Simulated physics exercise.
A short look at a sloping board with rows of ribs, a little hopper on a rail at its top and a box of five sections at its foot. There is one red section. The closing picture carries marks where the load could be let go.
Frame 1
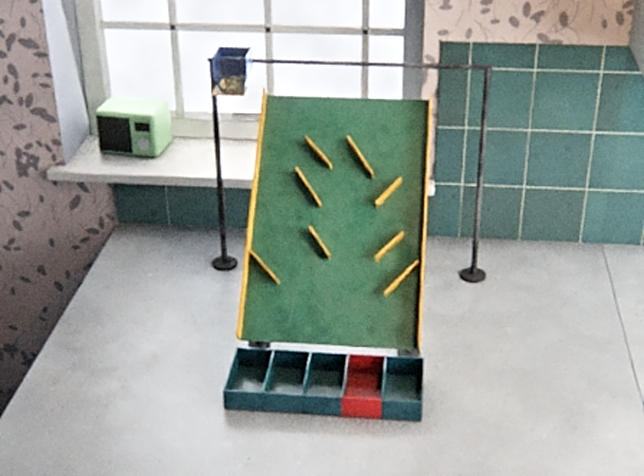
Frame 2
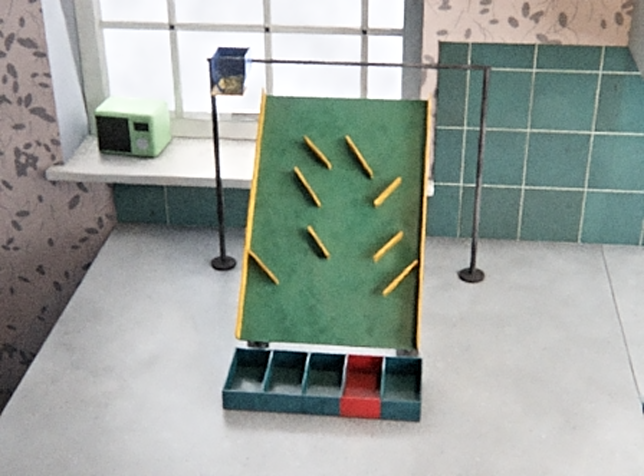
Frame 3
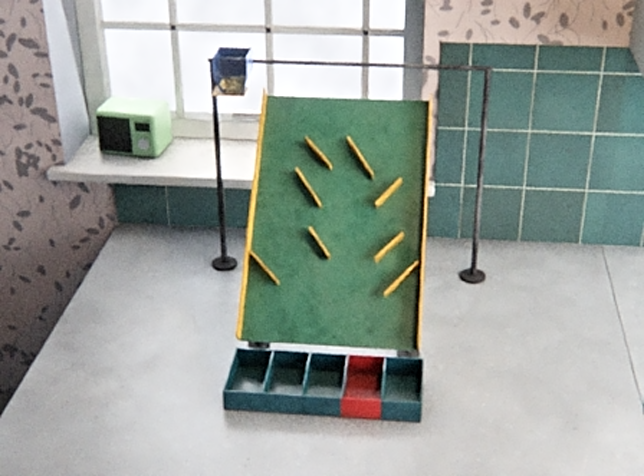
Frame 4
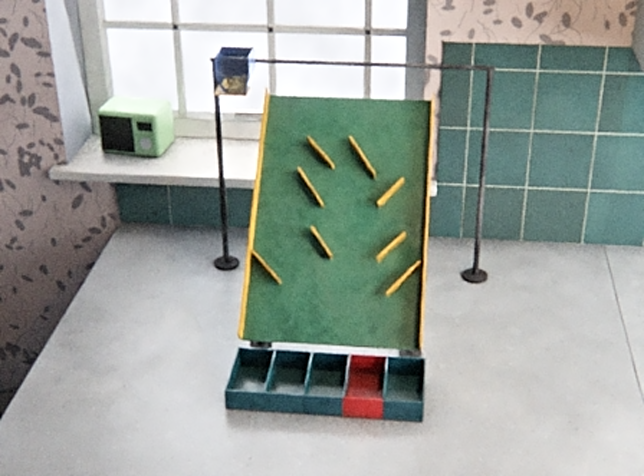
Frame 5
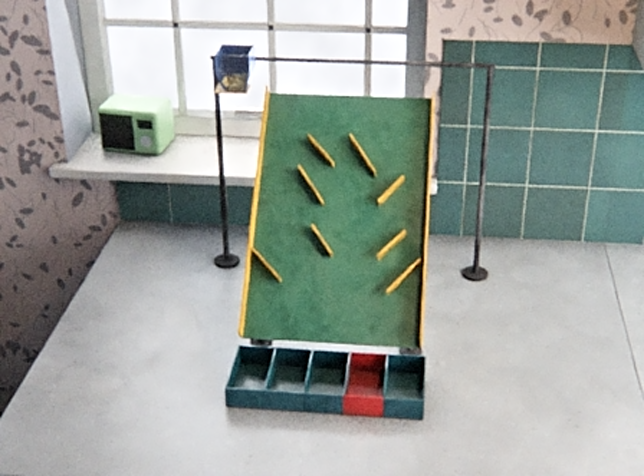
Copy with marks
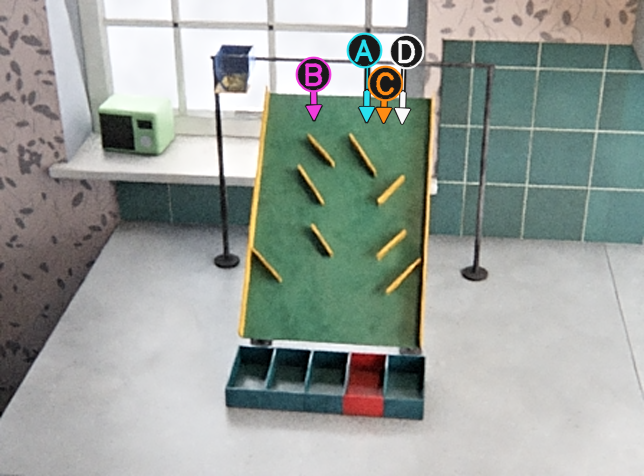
A small blue hopper staying still on a rail above a sloping green board with yellow ribs and a five-section box.
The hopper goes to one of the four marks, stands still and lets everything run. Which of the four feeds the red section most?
Mark B.
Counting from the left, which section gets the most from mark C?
The third.
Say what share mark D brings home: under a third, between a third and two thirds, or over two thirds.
Under a third.
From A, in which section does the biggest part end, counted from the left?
The third.
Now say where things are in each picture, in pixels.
In the first picture, hopper (234, 82), soya beans, door shut.
In the second picture, ribs (304, 136) to (330, 164), (347, 136) to (372, 173), (295, 167) to (319, 203).
In the third picture, ribs (376, 203) to (401, 178), (310, 227) to (329, 255), (375, 258) to (403, 232).
In the fourth picture, ribs (252, 250) to (279, 280), (387, 293) to (420, 261).
In the fifth picture, red section (363, 405), number 4 of 5 from the left.
On the marked copy, mark A meets the board at (366, 116); mark B meets the board at (314, 114); mark C meets the board at (383, 117); mark D meets the board at (402, 118).
With A, about a tenth in the red section, the larger part in other sections, about a tenth outside the box.
With B, roughly a third in the red section, roughly half in other sections, about a tenth outside the box.
With C, just a few in the red section, almost all in other sections, just a few outside the box.
With D, about a tenth in the red section, the larger part in other sections, about a tenth outside the box.
